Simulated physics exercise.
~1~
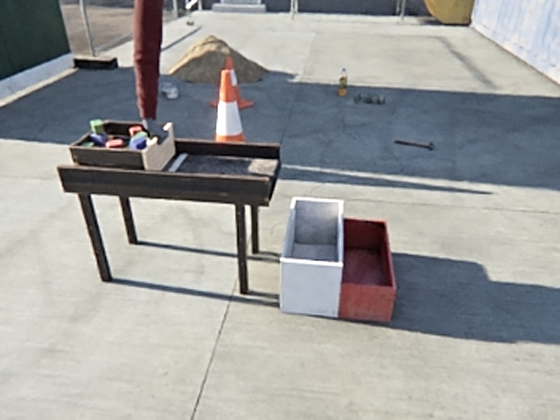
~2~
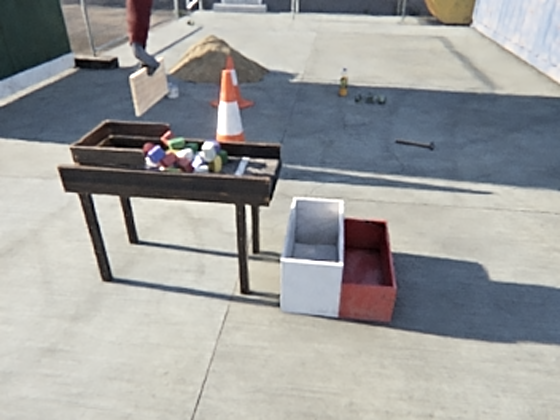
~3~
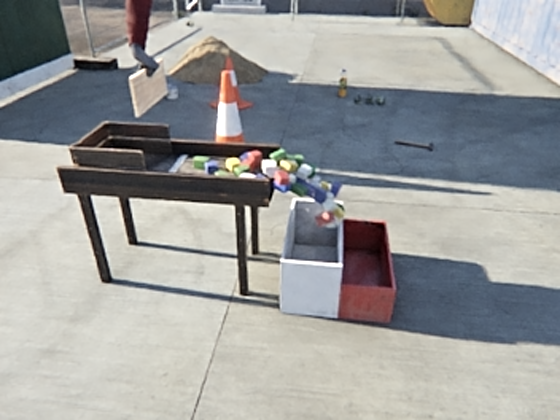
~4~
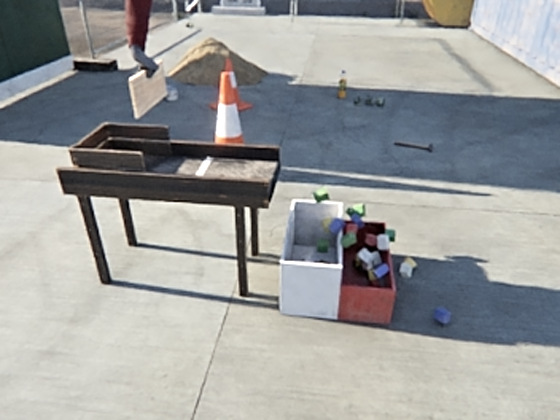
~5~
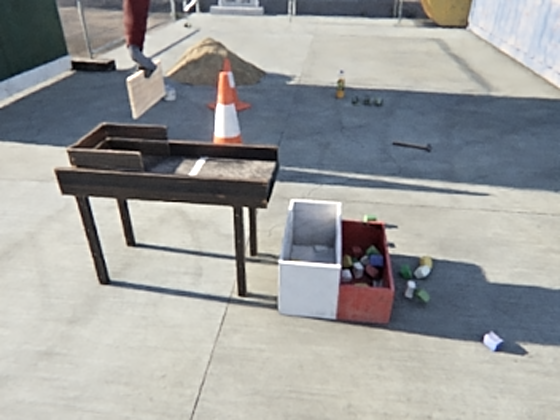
A hand lifts a gate and toy bricks spill rightward, most landing in two boxes.
